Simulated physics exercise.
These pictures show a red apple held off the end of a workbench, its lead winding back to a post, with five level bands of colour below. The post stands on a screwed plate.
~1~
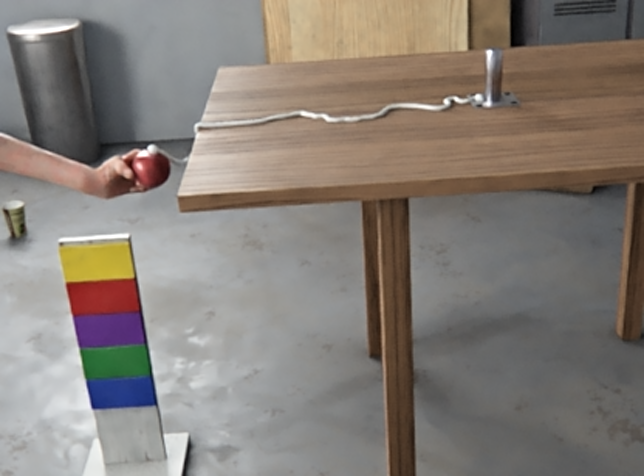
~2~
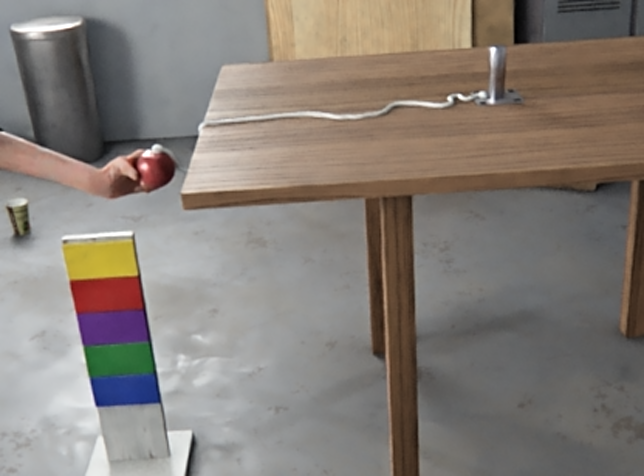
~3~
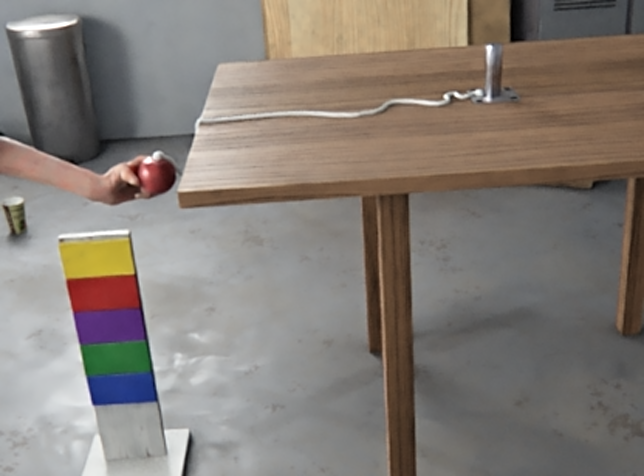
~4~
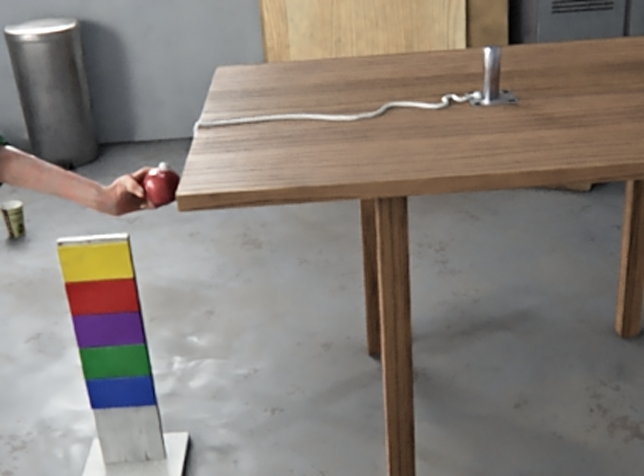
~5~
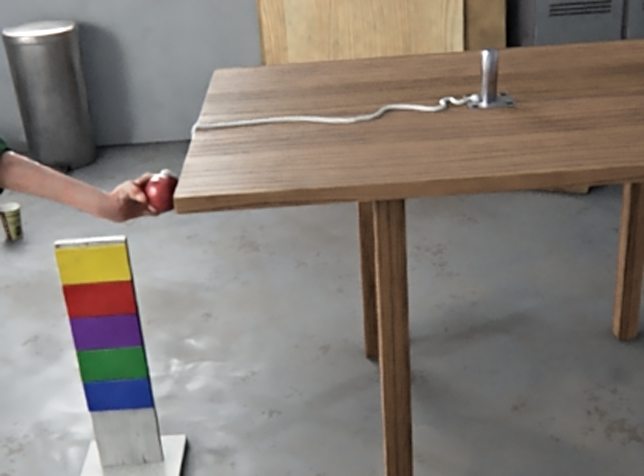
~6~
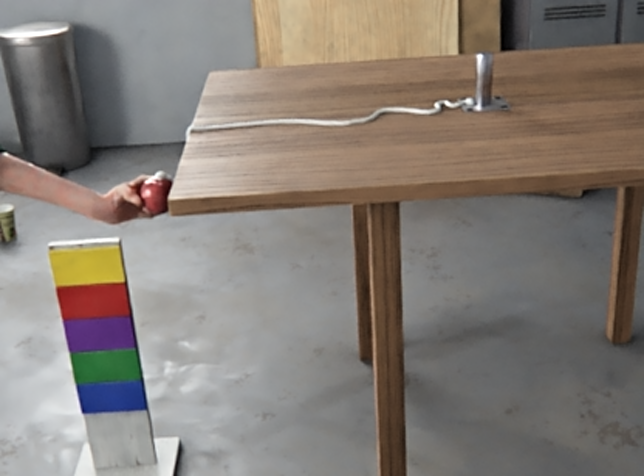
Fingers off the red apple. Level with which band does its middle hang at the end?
Its middle rests at the red band.
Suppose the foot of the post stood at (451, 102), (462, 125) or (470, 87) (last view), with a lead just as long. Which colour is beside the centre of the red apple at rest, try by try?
Taking them in turn: Purple; purple; red.
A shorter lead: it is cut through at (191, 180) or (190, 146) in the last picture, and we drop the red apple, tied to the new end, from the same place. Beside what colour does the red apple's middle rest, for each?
Taking them in turn: Yellow; higher than all five.
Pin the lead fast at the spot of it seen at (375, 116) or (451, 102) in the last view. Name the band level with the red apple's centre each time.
Taking them in turn: Yellow; red.
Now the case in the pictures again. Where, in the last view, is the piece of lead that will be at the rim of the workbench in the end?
Near (245, 125).
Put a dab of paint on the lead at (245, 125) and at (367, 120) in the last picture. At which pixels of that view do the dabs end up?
At (189, 140), then (313, 121).
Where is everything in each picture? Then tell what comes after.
Red apple (152, 169); yellow (97, 264); red (103, 298); purple (109, 331); green (115, 363); blue (121, 394), in the first frame.
Red apple (156, 169); lead through (460, 97) (409, 104) (348, 117) (274, 117) (203, 136), in the second frame.
Red apple (157, 176), in the third frame.
Red apple (162, 187); lead through (454, 97) (404, 105) (343, 118) (266, 119) (198, 140), in the fourth frame.
Red apple (165, 193), in the fifth frame.
Red apple (159, 195); lead through (447, 103) (396, 110) (336, 124) (258, 124) (190, 144), in the sixth frame.
Soon after, apple near (177, 295); level with red.
After that, apple near (235, 290); level with red.
And then, apple near (207, 294); level with red.
In the end, apple near (203, 296); level with red. The red one.
